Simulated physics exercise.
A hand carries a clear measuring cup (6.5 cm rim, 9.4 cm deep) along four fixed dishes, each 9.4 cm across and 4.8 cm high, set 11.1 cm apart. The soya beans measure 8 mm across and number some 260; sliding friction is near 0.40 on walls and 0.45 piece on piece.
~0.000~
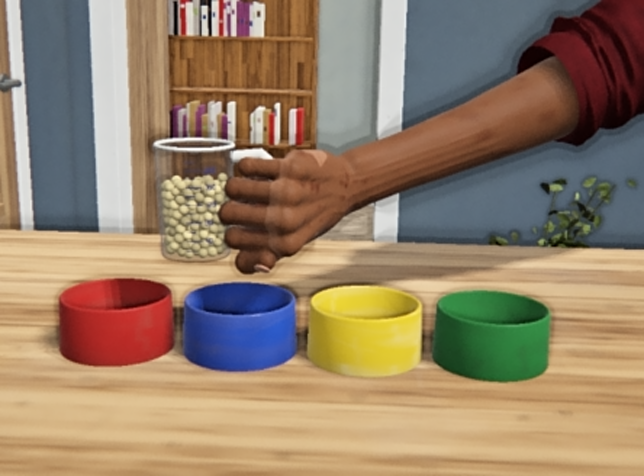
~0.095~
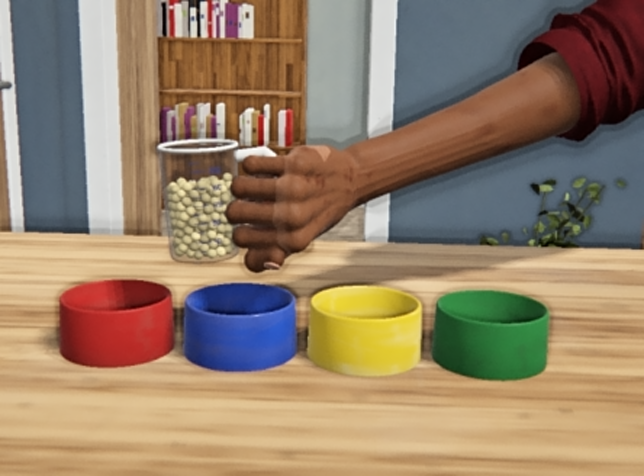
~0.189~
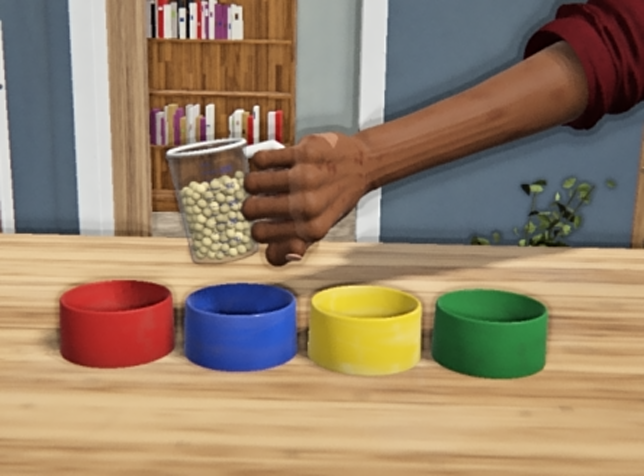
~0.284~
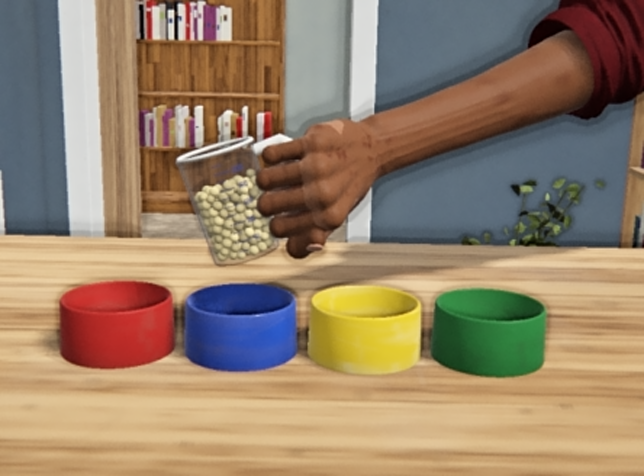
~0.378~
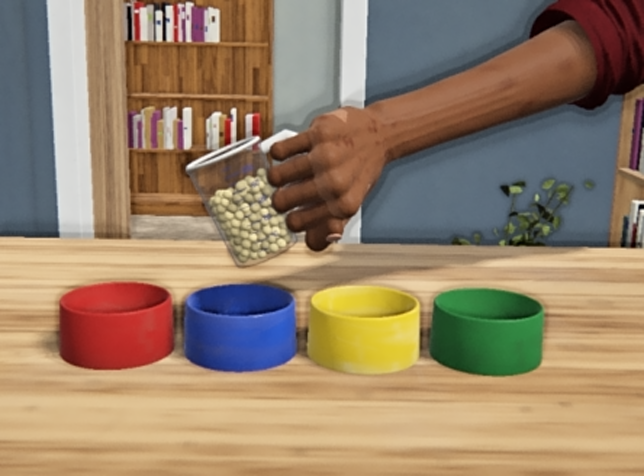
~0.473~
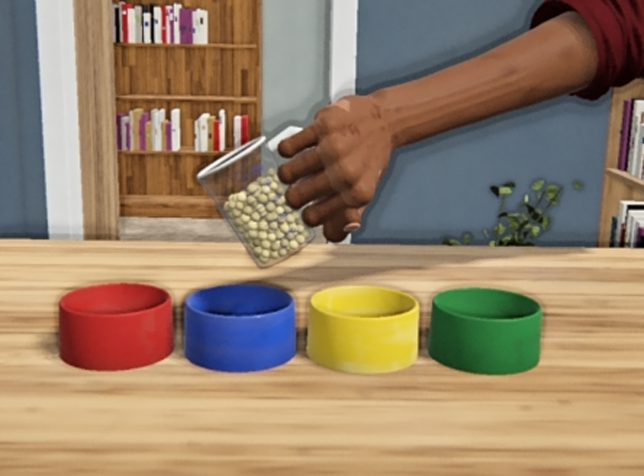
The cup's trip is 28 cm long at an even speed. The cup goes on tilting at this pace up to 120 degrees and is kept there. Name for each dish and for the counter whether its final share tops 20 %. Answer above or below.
Red dish: Below; blue dish: Below; green dish: Below; yellow dish: Above; on the counter: Below.
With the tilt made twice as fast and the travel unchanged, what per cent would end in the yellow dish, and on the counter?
Yellow 0, counter 20.
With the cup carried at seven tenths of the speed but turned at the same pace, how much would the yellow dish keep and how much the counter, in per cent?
Then: Yellow 30, counter 30.
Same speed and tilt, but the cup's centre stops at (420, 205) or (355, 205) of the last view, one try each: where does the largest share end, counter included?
The winner: Yellow, then blue.
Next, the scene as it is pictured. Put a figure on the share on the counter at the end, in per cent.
About 5 per cent.
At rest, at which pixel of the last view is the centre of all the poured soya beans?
At about (368, 336).
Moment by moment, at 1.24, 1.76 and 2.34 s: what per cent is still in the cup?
In turn: 100, 30, 0.
After 1.24 s, tilt 88 degrees; cup holds 100 %.
After 1.76 s, tilt 120 degrees; cup holds 30 %, yellow 70 %.
After 2.34 s, tilt 120 degrees; cup holds 0 %, yellow 90 %.
By 2.6 s all is still; red 0 %, blue 0 %, green 0 %, yellow 90 %, counter 5 %.
